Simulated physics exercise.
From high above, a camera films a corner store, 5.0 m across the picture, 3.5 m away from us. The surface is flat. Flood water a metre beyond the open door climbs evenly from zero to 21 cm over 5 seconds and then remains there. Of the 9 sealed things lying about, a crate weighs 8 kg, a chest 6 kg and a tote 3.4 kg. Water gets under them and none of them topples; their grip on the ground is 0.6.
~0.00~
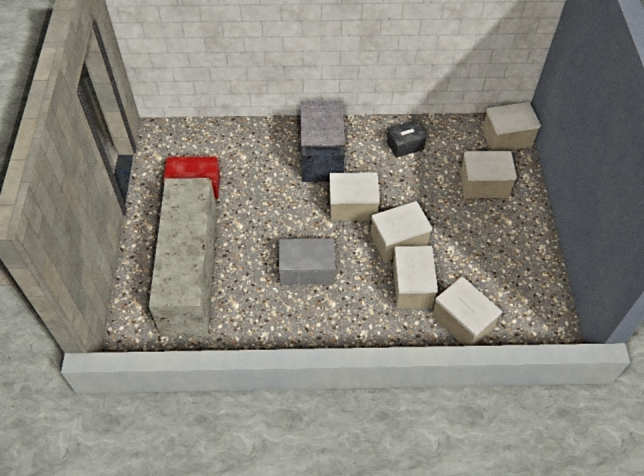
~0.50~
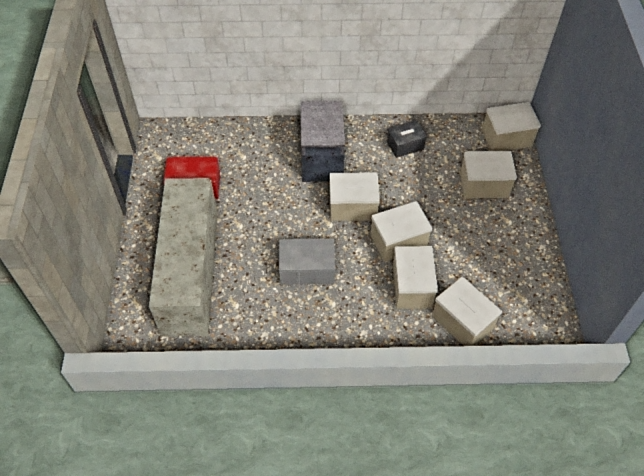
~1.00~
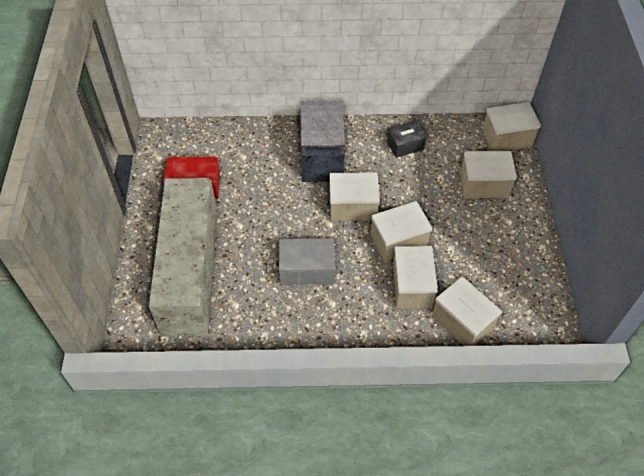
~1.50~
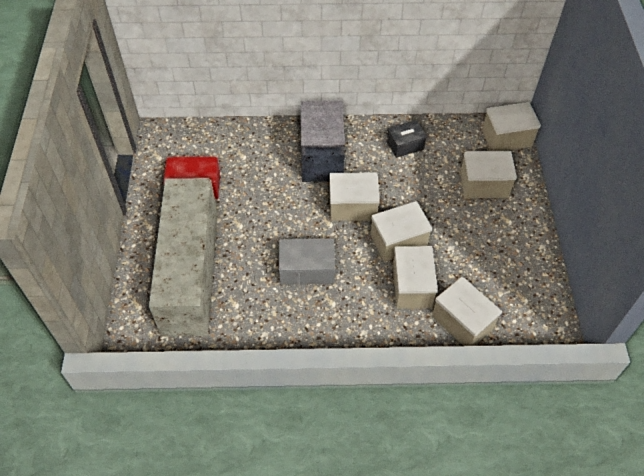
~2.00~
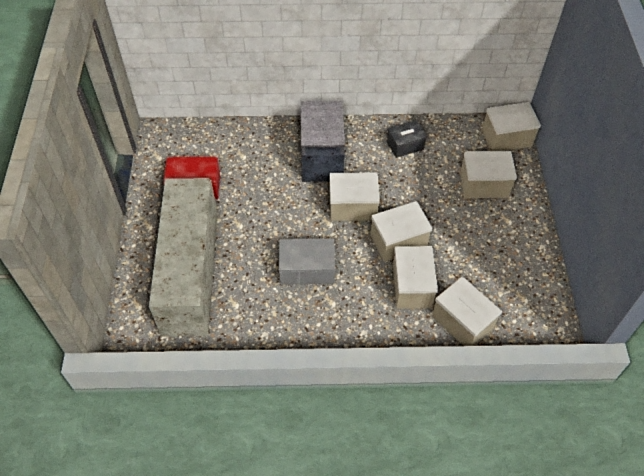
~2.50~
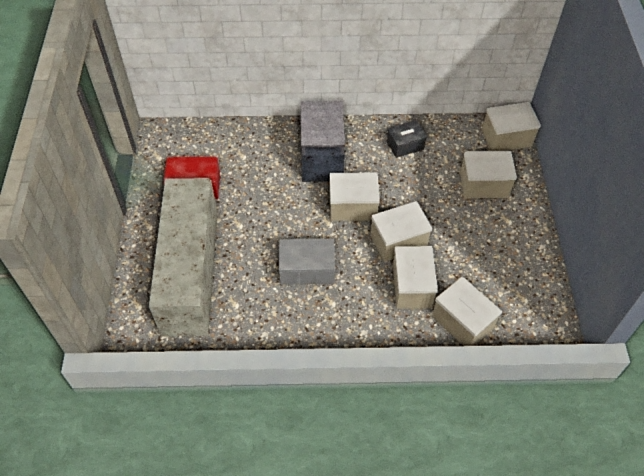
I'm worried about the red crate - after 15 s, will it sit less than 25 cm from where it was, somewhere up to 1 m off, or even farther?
Long gone.
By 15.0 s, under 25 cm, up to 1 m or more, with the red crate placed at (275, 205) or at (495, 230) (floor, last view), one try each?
In that order: It goes a long way; it shifts a modest distance.
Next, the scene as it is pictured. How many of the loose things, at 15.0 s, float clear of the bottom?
That would be 9 of them.
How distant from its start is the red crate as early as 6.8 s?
100 cm or so by then.
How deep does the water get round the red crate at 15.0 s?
Depth: About 10 cm.
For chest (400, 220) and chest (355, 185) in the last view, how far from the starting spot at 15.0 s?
Shifts: 150 cm / 100 cm.
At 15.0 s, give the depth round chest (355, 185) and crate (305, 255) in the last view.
First roughly 10 cm, second roughly 6 cm.
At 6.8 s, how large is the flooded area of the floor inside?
About 9.5 m2.
After 3.5 s the red crate is near (201, 170), 0.1 m from its start, aground; 0 afloat.
After 6.8 s the red crate is near (274, 149), 1.0 m from its start, afloat; 1 afloat.
After 11.0 s the red crate is near (426, 321), 3.3 m from its start, afloat; 9 afloat.
After 15.0 s the red crate is near (462, 249), 3.2 m from its start, afloat; 9 afloat.
